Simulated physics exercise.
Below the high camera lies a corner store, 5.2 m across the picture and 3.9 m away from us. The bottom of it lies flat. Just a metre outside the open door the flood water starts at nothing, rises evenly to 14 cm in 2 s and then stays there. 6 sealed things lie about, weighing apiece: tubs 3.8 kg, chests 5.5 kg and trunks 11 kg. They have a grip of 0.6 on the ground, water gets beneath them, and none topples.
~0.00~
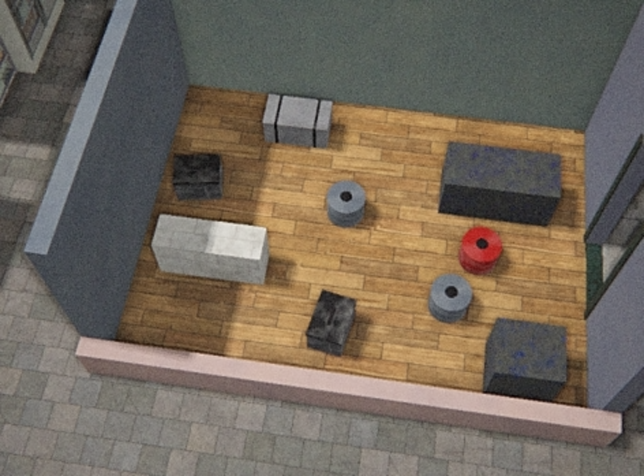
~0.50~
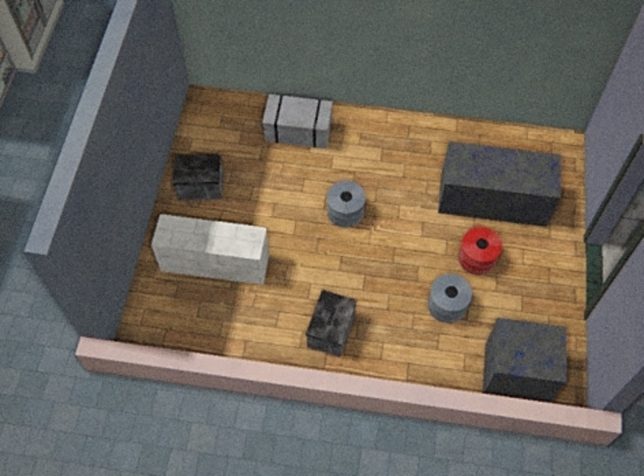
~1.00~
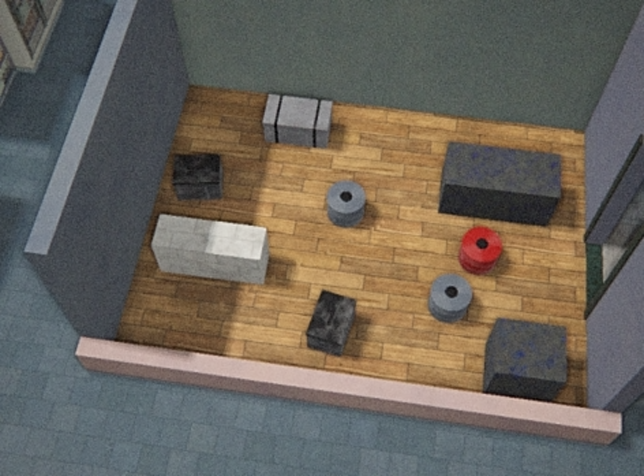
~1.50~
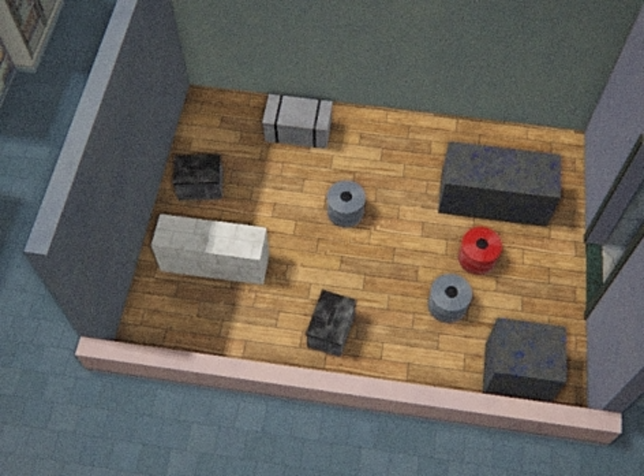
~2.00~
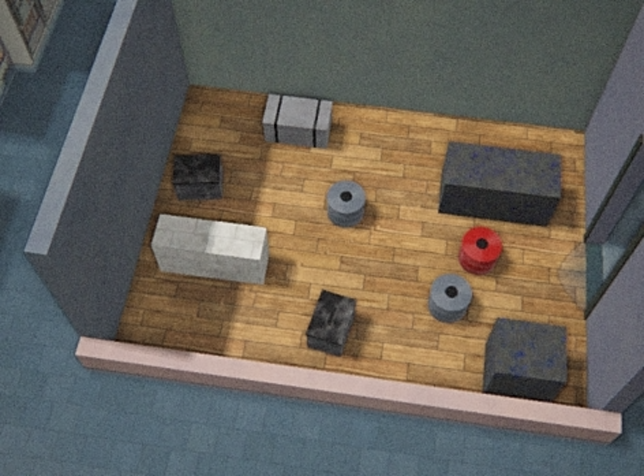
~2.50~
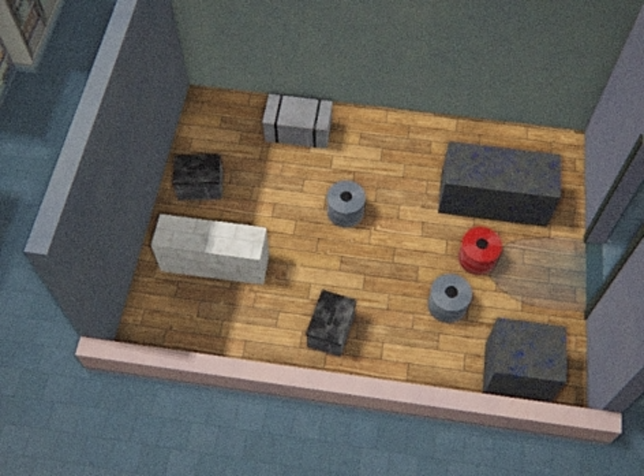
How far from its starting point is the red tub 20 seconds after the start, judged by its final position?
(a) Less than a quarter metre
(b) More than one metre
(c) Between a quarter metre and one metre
Answer: B.
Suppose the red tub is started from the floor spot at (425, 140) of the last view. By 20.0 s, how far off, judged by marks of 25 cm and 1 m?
Answer: It covers a big distance.
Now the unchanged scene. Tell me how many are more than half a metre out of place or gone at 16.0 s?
By that point, 6.
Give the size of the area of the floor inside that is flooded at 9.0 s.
Somewhere around 17 m2, roughly.
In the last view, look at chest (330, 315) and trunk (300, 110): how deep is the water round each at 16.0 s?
Depth approx. 7 cm / 4 cm.
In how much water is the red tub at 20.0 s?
I'd say around 9 cm.
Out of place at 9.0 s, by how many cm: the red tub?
About 300 cm by then.
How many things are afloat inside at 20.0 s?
I count 6.
After 4.0 s the red tub is near (411, 236), 0.8 m from its start, afloat; 1 afloat.
After 9.0 s the red tub is near (227, 195), 3.0 m from its start, afloat; 4 afloat.
After 16.0 s the red tub is near (201, 96), 3.9 m from its start, afloat; 6 afloat.
After 20.0 s the red tub is near (260, 86), 3.4 m from its start, afloat; 6 afloat.
